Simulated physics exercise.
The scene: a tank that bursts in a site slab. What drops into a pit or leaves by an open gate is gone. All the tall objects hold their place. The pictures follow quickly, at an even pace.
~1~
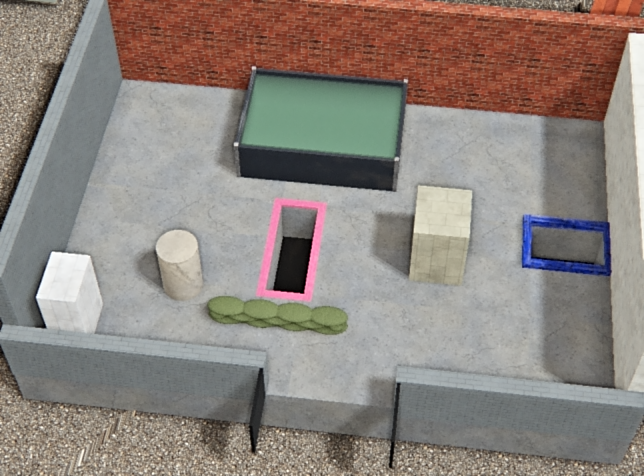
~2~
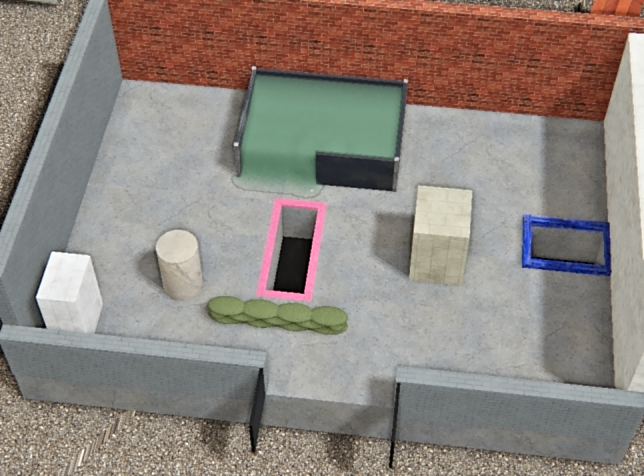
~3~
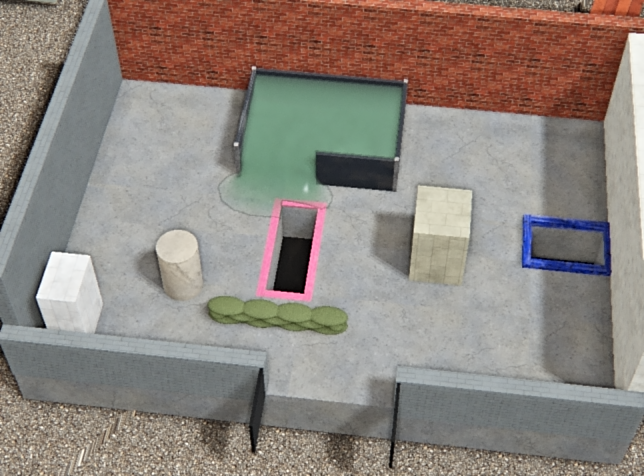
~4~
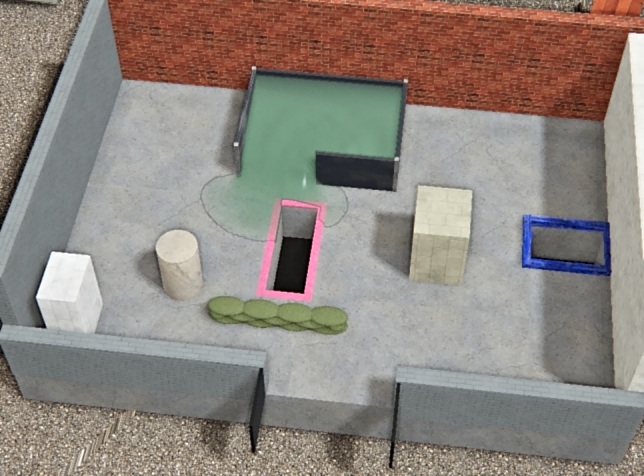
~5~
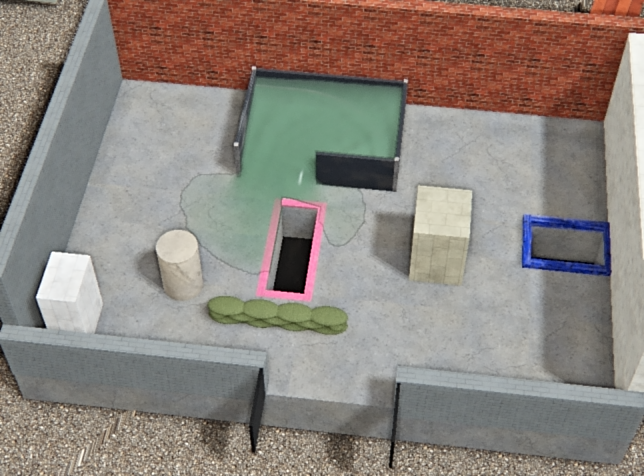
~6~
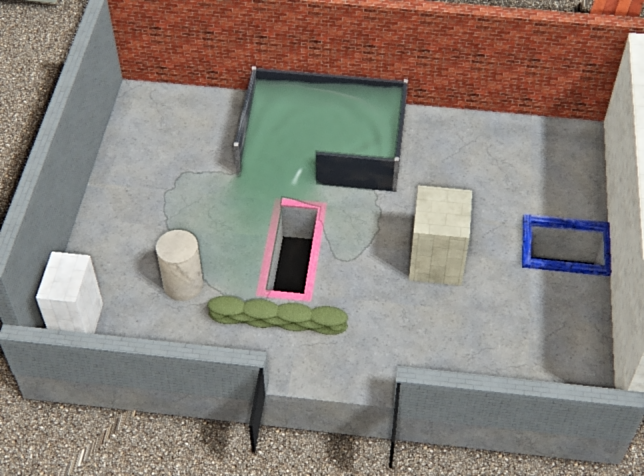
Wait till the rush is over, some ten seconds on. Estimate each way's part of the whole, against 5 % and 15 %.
The gate takes not even 5 %; the blue pit takes not even 5 %; the pink pit takes above 15 %.
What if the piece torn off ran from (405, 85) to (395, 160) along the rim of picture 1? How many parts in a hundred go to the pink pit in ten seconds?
Parts in a hundred: Pink 6.
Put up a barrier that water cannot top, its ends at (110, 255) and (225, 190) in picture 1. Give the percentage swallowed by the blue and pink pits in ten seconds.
Roughly, in per cent: Blue 0, pink 50.
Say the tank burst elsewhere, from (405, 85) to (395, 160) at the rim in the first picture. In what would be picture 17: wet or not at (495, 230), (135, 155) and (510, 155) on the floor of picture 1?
In turn: Wet, dry, under water.
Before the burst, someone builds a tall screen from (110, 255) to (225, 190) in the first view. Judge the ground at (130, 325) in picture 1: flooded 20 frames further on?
Verdict: Awash.
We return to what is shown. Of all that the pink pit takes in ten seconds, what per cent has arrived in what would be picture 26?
About 60 per cent.
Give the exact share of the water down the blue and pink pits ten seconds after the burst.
In turn 0 and 42 per cent.
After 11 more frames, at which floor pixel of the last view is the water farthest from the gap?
At about (44, 355).
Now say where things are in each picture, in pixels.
In the first picture, the open tank at (323, 117) is whole and still.
In the second picture, the front is at (317, 190), out from the gap at (278, 170).
In the third picture, the front is at (322, 205), out from the gap at (278, 170).
In the fourth picture, water pours out at (278, 171) and has run to (228, 226).
In the fifth picture, the front is at (249, 268), out from the gap at (278, 171).
In the sixth picture, the front is at (236, 296), out from the gap at (278, 171).
A moment on, water covers 15 % of the floor; the gate 0 %, the blue pit 0 %, the pink pit 10 %.
Next, water covers 30 % of the floor; the gate 0 %, the blue pit 0 %, the pink pit 16 %.
Then, water covers 35 % of the floor; the gate 0 %, the blue pit 0 %, the pink pit 25 %.
Later, water covers 55 % of the floor; the gate 0 %, the blue pit 0 %, the pink pit 33 %.
In the end, water covers 70 % of the floor; the gate 2 %, the blue pit 0 %, the pink pit 42 %.
